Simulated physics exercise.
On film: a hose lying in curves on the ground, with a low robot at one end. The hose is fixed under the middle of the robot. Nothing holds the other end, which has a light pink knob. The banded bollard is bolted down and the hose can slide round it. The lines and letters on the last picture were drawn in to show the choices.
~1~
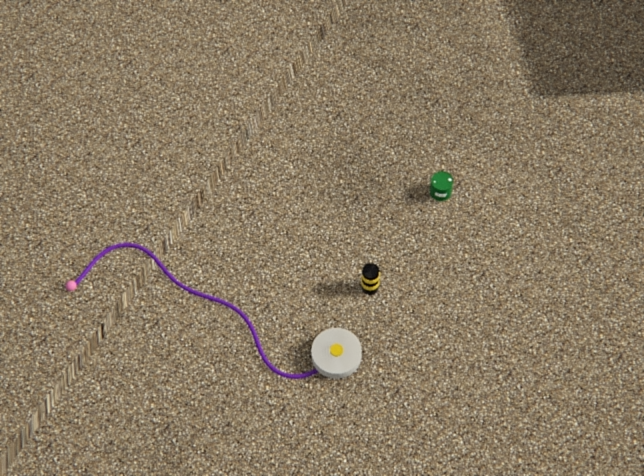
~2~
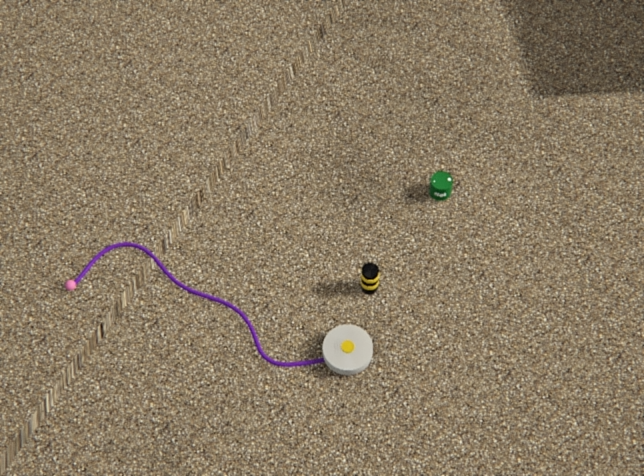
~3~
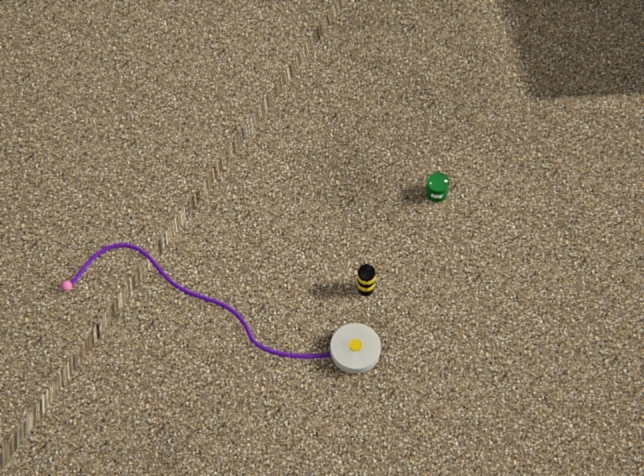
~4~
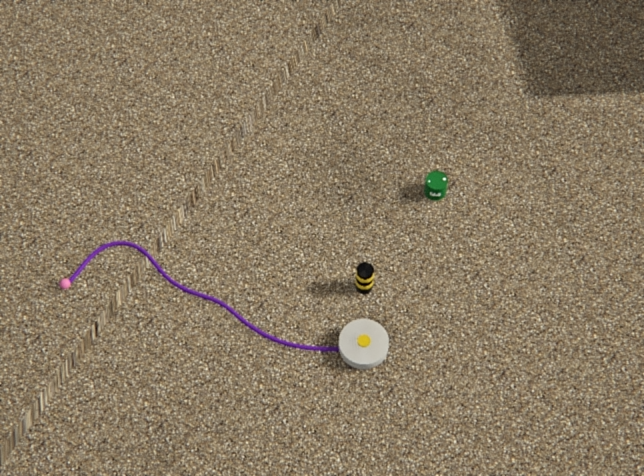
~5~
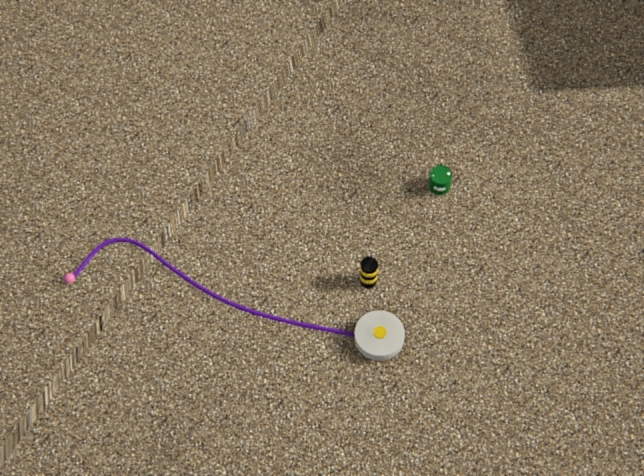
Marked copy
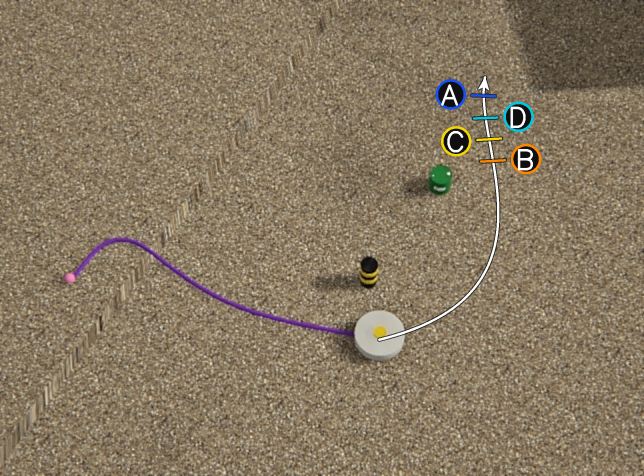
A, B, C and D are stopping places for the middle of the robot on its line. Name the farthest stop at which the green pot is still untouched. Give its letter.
Up to mark C.
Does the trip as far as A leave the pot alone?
For that mark, no.
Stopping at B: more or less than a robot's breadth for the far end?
More.
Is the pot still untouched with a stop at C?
For that mark, yes.
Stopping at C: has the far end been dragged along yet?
Yes.
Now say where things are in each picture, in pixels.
The first frame shows bollard (370, 279); robot (337, 354); free end (71, 286).
The second frame shows robot (348, 350); free end (70, 285).
The third frame shows robot (356, 349); bollard (366, 280).
The fourth frame shows robot (364, 345); green pot (436, 186).
The fifth frame shows robot (379, 336); free end (69, 278); green pot (440, 180); bollard (369, 273).
On the copy, A at (484, 96); B at (493, 161); C at (489, 139); D at (486, 118); the route from (379, 340) via (498, 226) to (485, 77).
On C. First, robot (470, 291), middle of the hose (286, 297), free end (114, 268).
Then, robot (499, 207), middle of the hose (352, 290), free end (177, 277).
Finally, robot (490, 135), middle of the hose (399, 263), free end (239, 282); only the bollard has been touched, if anything.
By contrast, A brings the hose against the pot; B is safe but short; D brings the hose against the pot.
